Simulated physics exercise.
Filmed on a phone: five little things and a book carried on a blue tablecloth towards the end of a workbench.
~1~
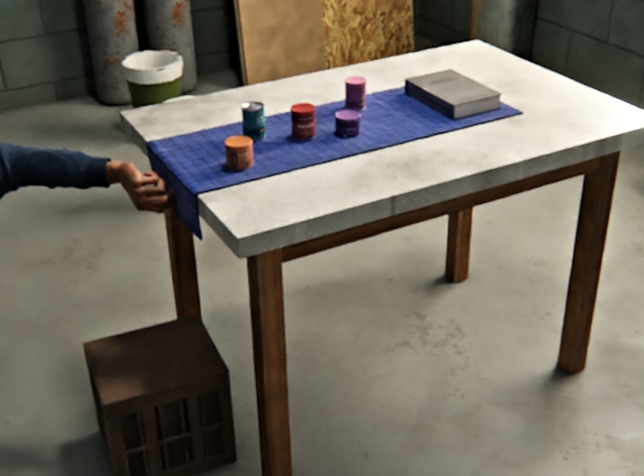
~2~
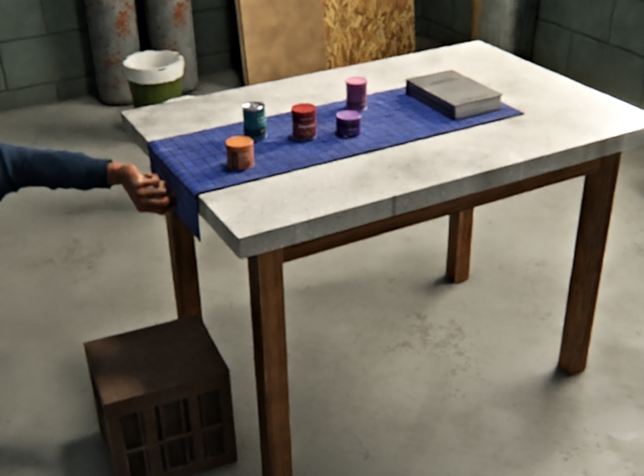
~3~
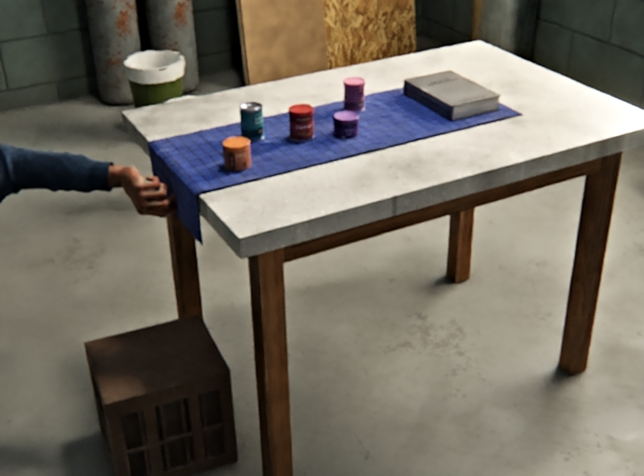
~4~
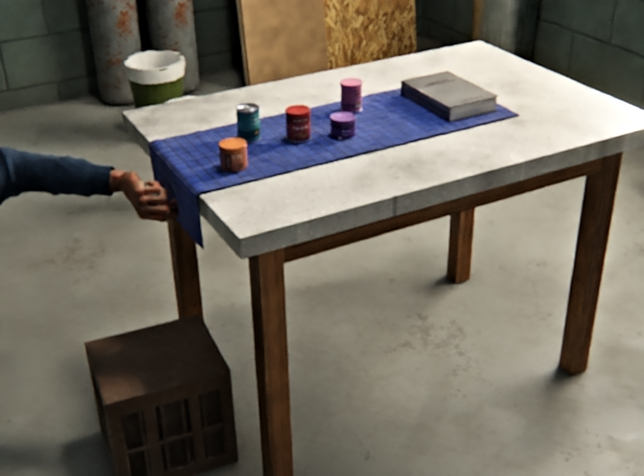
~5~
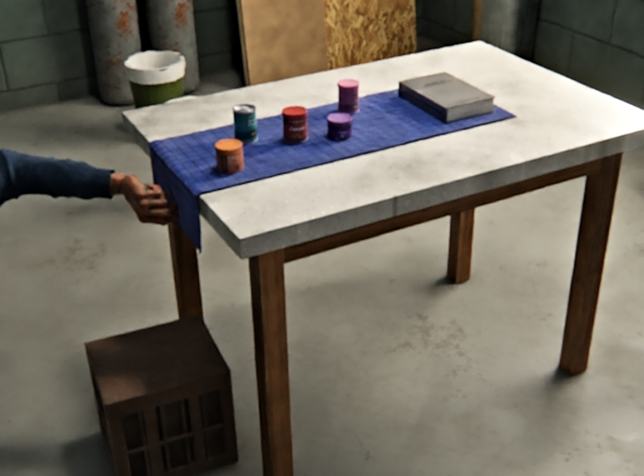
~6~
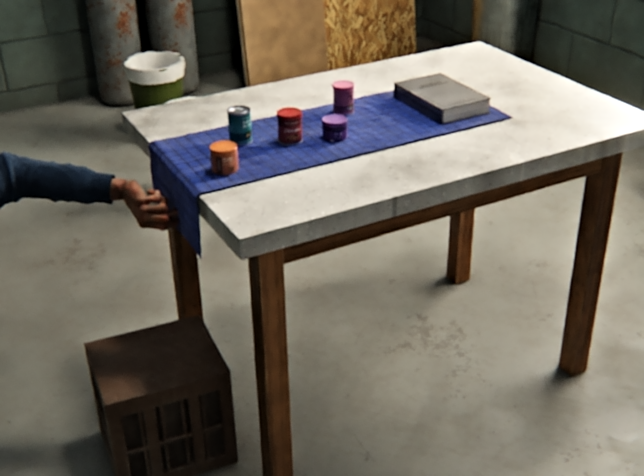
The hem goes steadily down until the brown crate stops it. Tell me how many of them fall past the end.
The number is three.
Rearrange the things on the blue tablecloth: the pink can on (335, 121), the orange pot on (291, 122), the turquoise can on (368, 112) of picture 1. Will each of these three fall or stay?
Pink can: Still on; orange pot: Off; turquoise can: Still on.
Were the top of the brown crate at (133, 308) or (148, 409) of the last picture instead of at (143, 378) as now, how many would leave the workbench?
Counts: 1 / 4.
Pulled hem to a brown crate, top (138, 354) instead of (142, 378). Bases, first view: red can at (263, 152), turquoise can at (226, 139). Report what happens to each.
In the end the red can gets dislodged; meanwhile the turquoise can gets dislodged.
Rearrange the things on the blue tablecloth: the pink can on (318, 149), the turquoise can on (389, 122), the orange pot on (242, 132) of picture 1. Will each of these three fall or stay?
The pink can is lost, the turquoise can stays aboard, the orange pot is lost.
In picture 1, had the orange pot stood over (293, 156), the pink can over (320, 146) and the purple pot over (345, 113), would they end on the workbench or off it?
I'd say the orange pot takes a fall, the pink can takes a fall, and the purple pot hangs on.
Soon after, hem near (184, 304); orange pot and turquoise can gone.
After that, hem on the crate; orange pot, turquoise can and red can gone.
In the end, hem on the crate; orange pot, turquoise can and red can gone. It carries off three.
